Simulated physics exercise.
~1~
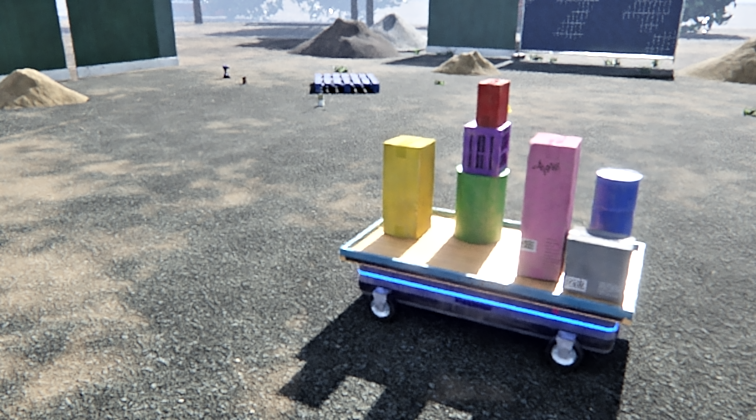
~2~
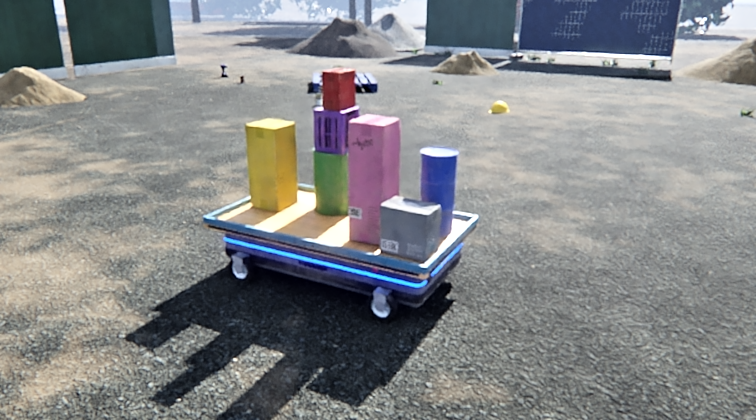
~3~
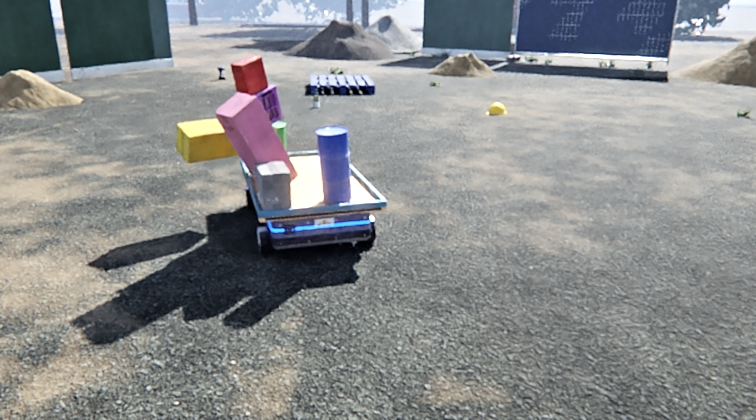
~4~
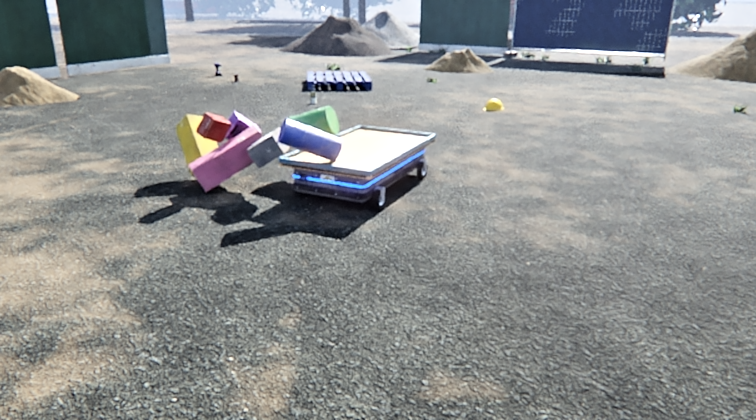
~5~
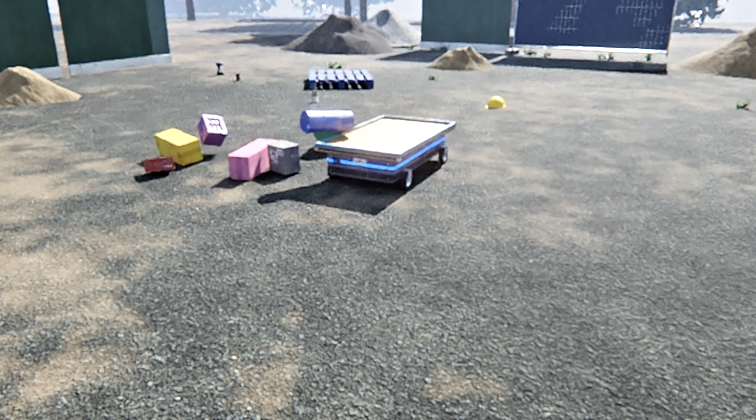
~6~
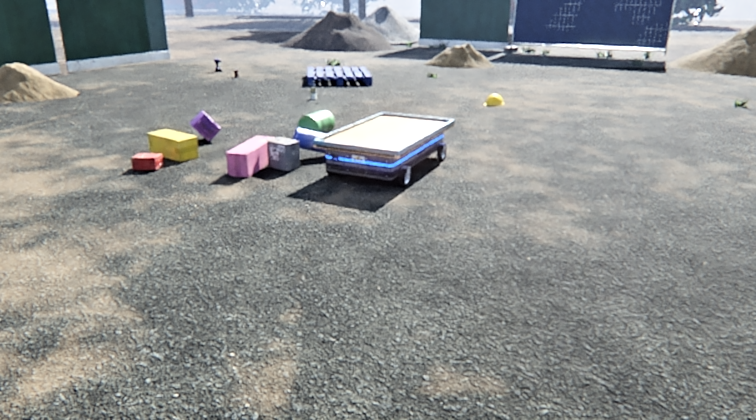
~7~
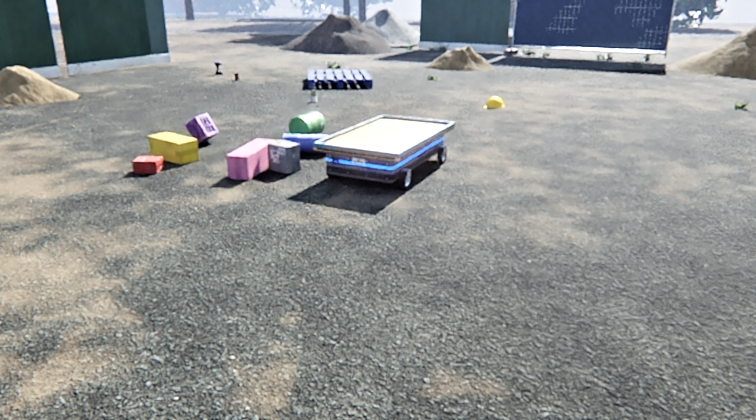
In the video, a cart loaded with coloured boxes and cylinders rolls left across gravel and turns away as its load tilts and topples off the left side. The cart stops with its deck empty, the objects scattered on the ground beside it.
